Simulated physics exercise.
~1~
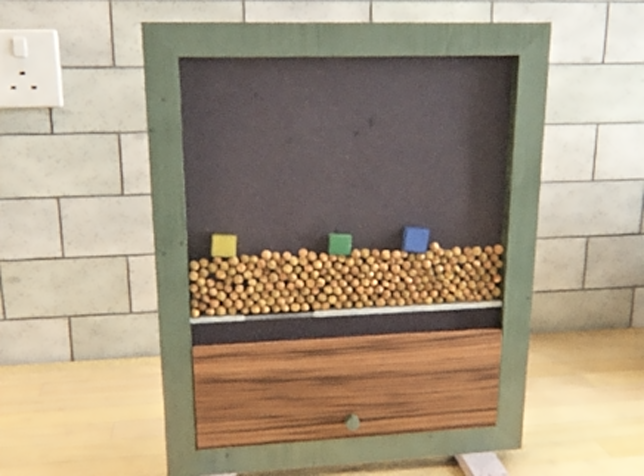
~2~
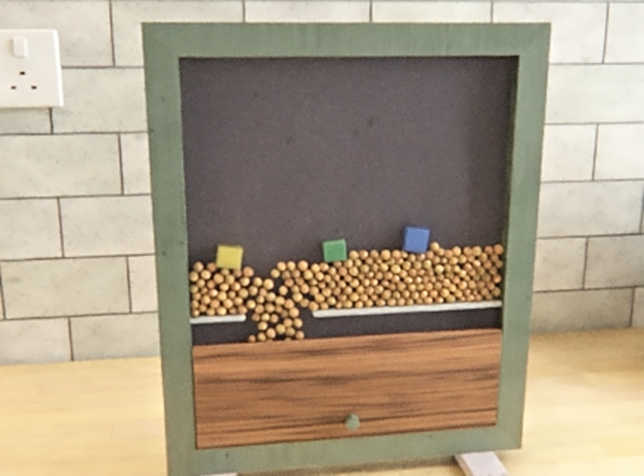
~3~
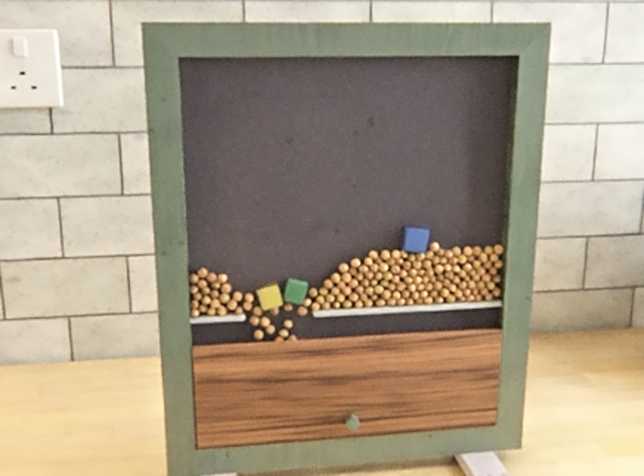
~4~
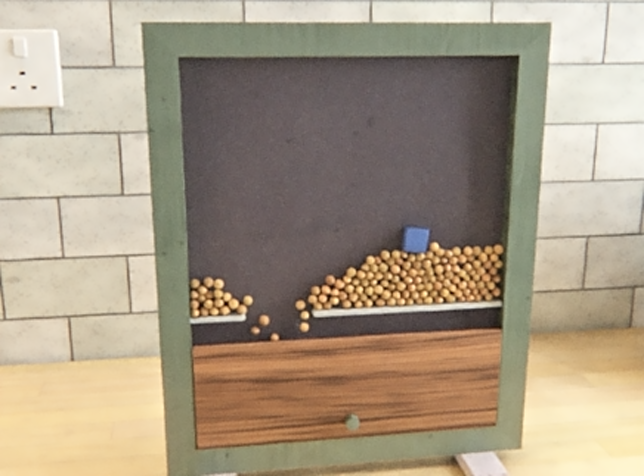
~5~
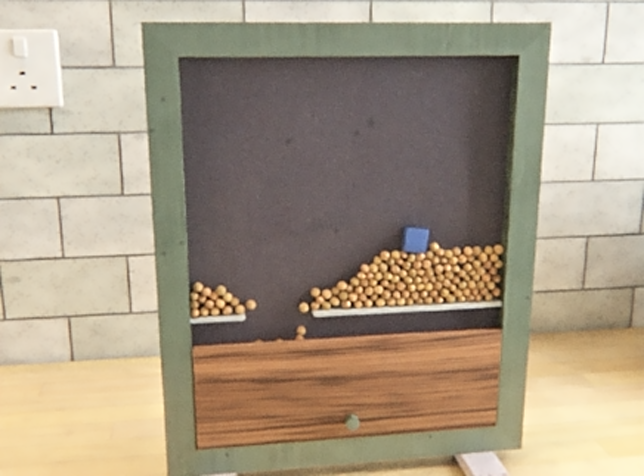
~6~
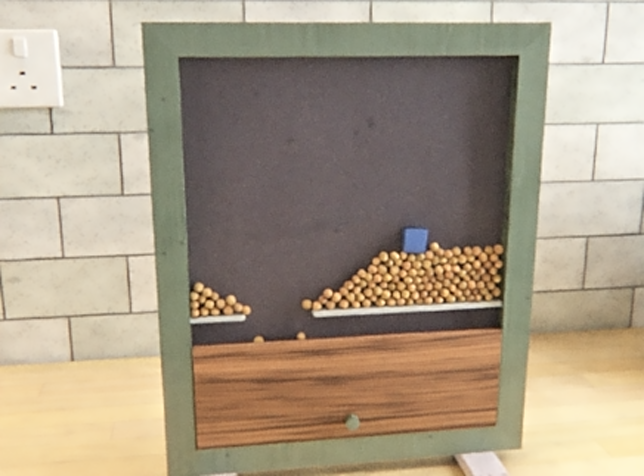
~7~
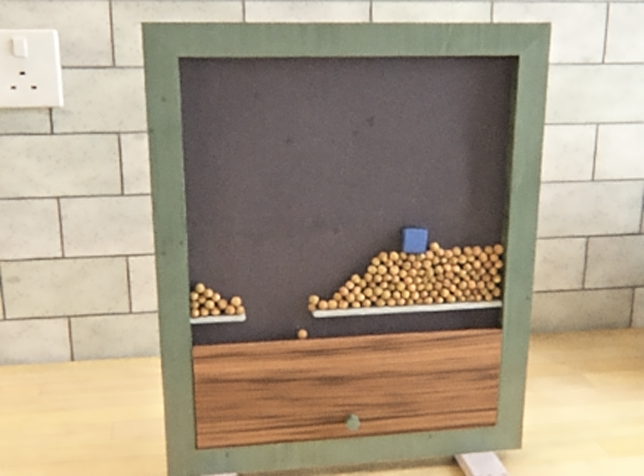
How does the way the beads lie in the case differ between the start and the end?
At the start the beads form one level layer across the whole width of the case. By the end they are split by an empty gap, with a small pile on the left and most of the remaining beads in a sloping heap on the right.
